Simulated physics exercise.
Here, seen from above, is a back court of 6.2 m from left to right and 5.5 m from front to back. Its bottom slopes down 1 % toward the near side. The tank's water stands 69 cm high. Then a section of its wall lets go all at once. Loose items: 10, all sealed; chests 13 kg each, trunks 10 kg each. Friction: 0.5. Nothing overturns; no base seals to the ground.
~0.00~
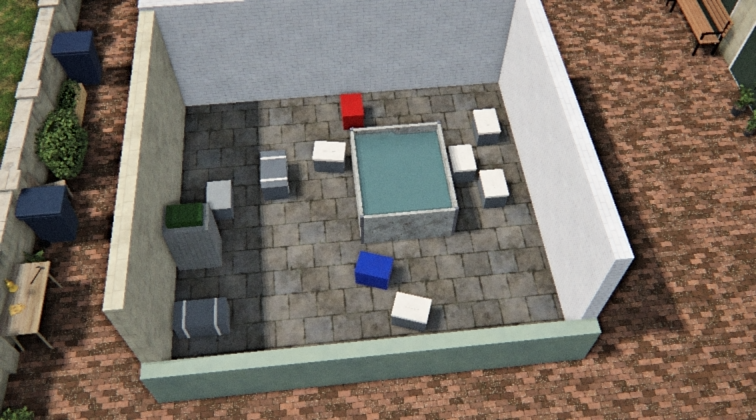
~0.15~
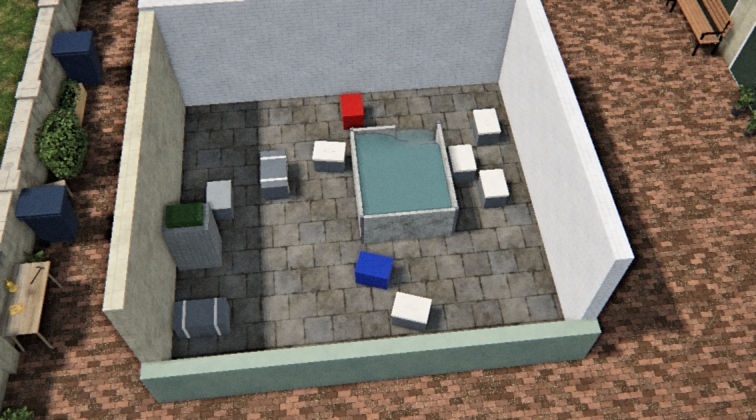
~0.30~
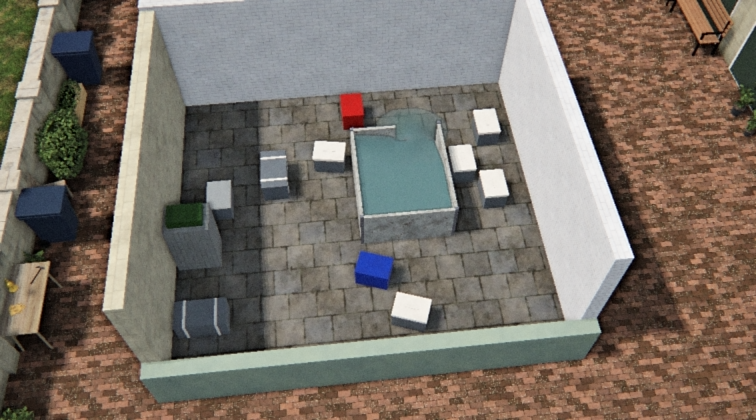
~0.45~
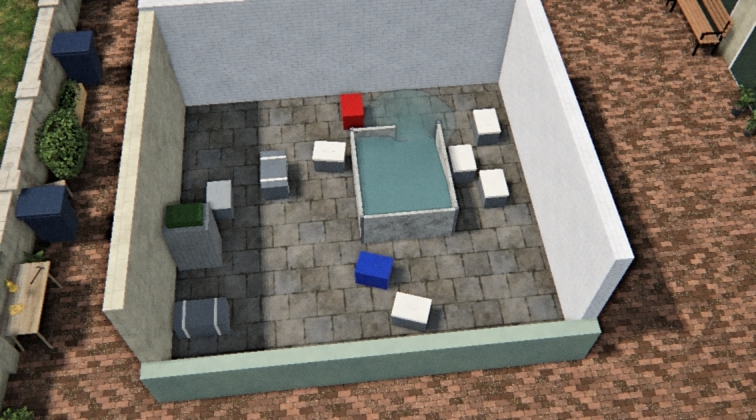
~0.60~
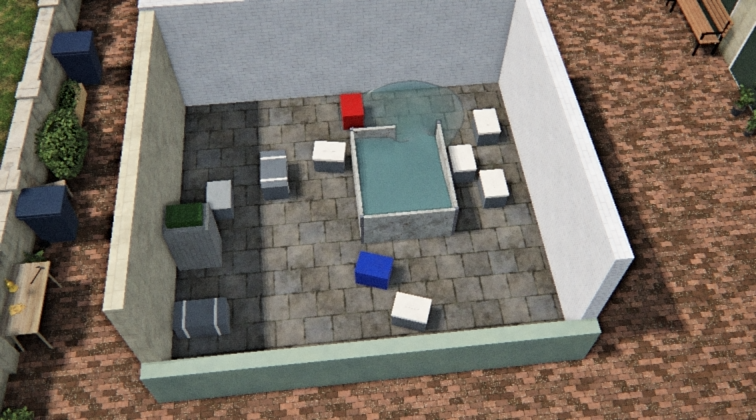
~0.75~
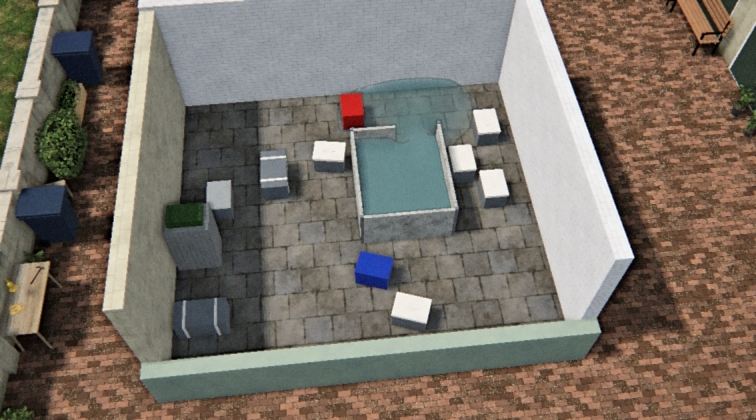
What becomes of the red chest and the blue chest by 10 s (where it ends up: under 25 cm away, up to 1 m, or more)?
In short: Red chest moved a little, blue chest moved a little.
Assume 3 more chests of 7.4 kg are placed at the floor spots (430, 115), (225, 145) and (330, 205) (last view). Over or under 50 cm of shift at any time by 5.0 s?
Answers, first to last: Exceeding, exceeding, not exceeding.
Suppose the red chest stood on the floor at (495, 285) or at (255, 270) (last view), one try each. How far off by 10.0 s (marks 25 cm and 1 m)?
Respectively: It is shoved a long way; it rests almost unmoved.
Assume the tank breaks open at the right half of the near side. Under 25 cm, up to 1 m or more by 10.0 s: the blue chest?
I'd say the blue chest scarcely moves.
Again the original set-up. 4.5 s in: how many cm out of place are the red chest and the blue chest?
About 80 and 0 cm by then.
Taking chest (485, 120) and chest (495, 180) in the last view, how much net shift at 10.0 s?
First 80 cm, then 400 cm.
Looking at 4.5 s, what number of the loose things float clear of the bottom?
The count is 1.
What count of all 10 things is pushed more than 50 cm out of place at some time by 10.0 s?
Count: 9.
After 2.0 s the red chest is near (338, 122), 0.5 m from its start, aground; the blue chest is near (374, 265), 0.0 m from its start, aground; 0 afloat.
After 4.5 s the red chest is near (337, 133), 0.7 m from its start, aground; the blue chest is near (374, 265), 0.0 m from its start, aground; 1 afloat.
After 7.0 s the red chest is near (337, 133), 0.7 m from its start, aground; the blue chest is near (374, 265), 0.0 m from its start, aground; 4 afloat.
After 10.0 s the red chest is near (337, 133), 0.7 m from its start, aground; the blue chest is near (407, 244), 0.7 m from its start, aground; 5 afloat.
